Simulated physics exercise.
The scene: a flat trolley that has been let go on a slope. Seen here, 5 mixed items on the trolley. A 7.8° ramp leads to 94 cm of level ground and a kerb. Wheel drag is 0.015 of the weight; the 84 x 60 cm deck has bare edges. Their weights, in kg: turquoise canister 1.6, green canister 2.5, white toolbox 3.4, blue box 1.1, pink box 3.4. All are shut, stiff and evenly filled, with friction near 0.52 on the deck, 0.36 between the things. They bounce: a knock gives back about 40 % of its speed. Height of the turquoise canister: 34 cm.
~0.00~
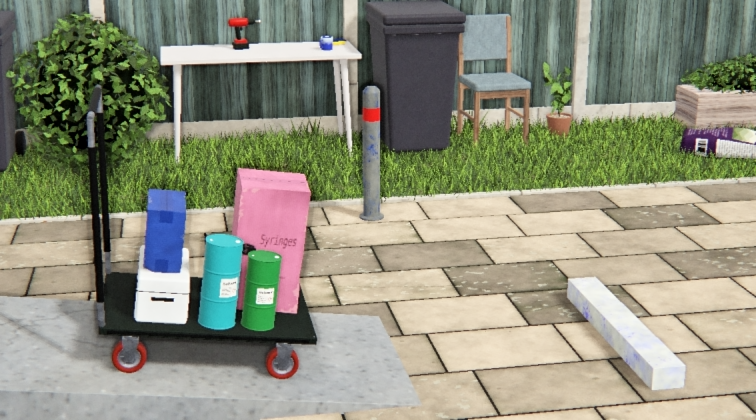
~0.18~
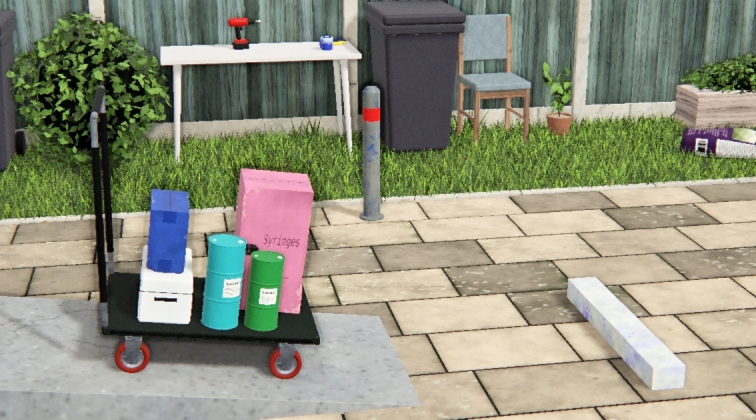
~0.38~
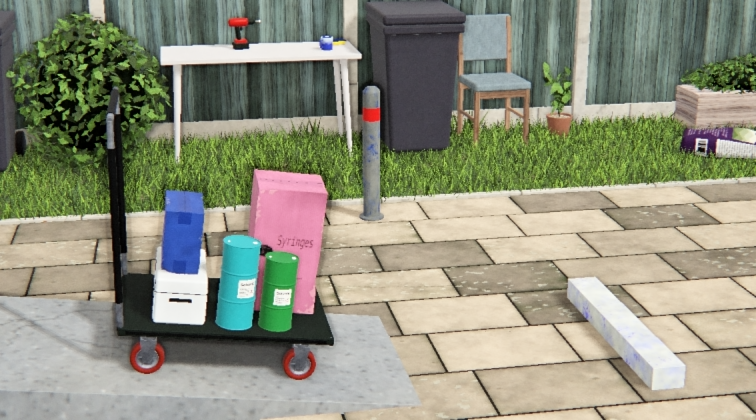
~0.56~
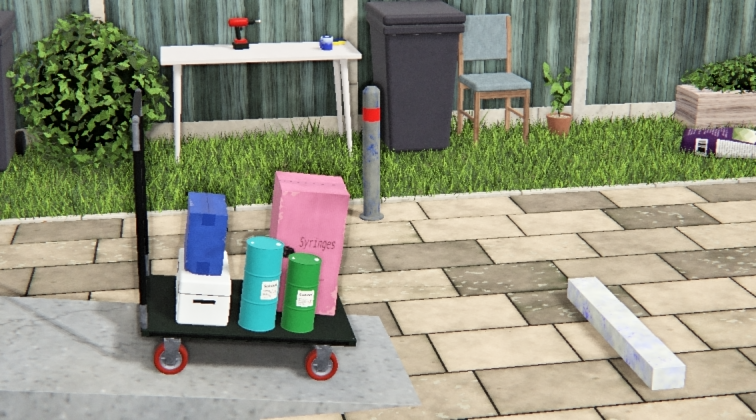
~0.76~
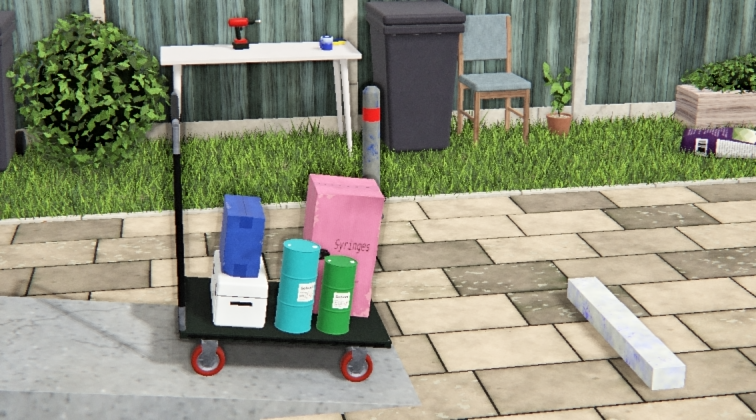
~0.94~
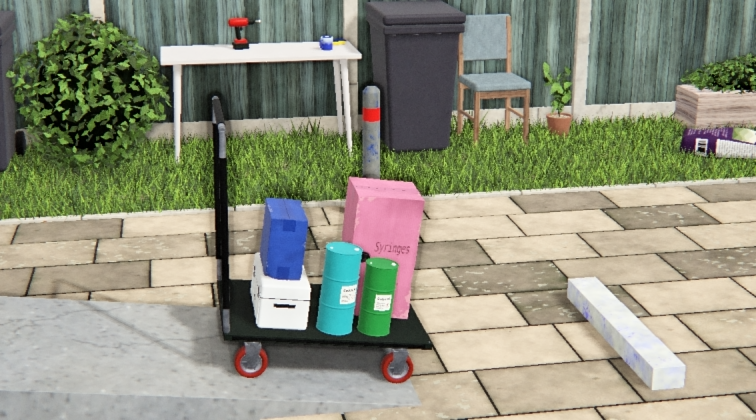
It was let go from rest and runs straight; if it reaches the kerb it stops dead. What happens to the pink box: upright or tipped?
The pink box tips over.
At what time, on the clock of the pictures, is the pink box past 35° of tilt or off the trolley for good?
Near 2.2 s.
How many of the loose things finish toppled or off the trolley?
4 of them.
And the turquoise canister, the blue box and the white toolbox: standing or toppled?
The turquoise canister falls over; the blue box tips over; the white toolbox keeps standing.
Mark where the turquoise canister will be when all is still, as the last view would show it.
Near (623, 307).
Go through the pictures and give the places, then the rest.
Kerb 137 cm ahead; pink box (267, 241); turquoise canister (221, 282), in the first frame.
Kerb 136 cm ahead; white toolbox (166, 284); blue box (168, 231), in the second frame.
Kerb 131 cm ahead; turquoise canister (238, 282); green canister (279, 291), in the third frame.
Kerb 122 cm ahead; white toolbox (203, 286); blue box (205, 234), in the fourth frame.
Kerb 107 cm ahead; turquoise canister (297, 286); green canister (337, 295), in the fifth frame.
Kerb 91 cm ahead; pink box (378, 248); white toolbox (280, 290), in the sixth frame.
By 1.74 s, trolley at the kerb; pink box 7 cm from its spot near (593, 237); turquoise canister rocked 4° off its seat; green canister 7 cm from its spot.
By 2.24 s, trolley at the kerb; green canister and pink box now off the trolley; blue box rocked 60° off its seat; turquoise canister rocked 63° off its seat.
By 2.74 s, trolley at the kerb; blue box on its side; turquoise canister on its side; white toolbox 12 cm from its spot.
When it is over (3.6 s), off the trolley and tipped over, green canister and pink box; lying over on the trolley, turquoise canister and blue box; not toppled but over 10 cm from the start, white toolbox. End places, in pixels of the last picture, pink box near (712, 296).
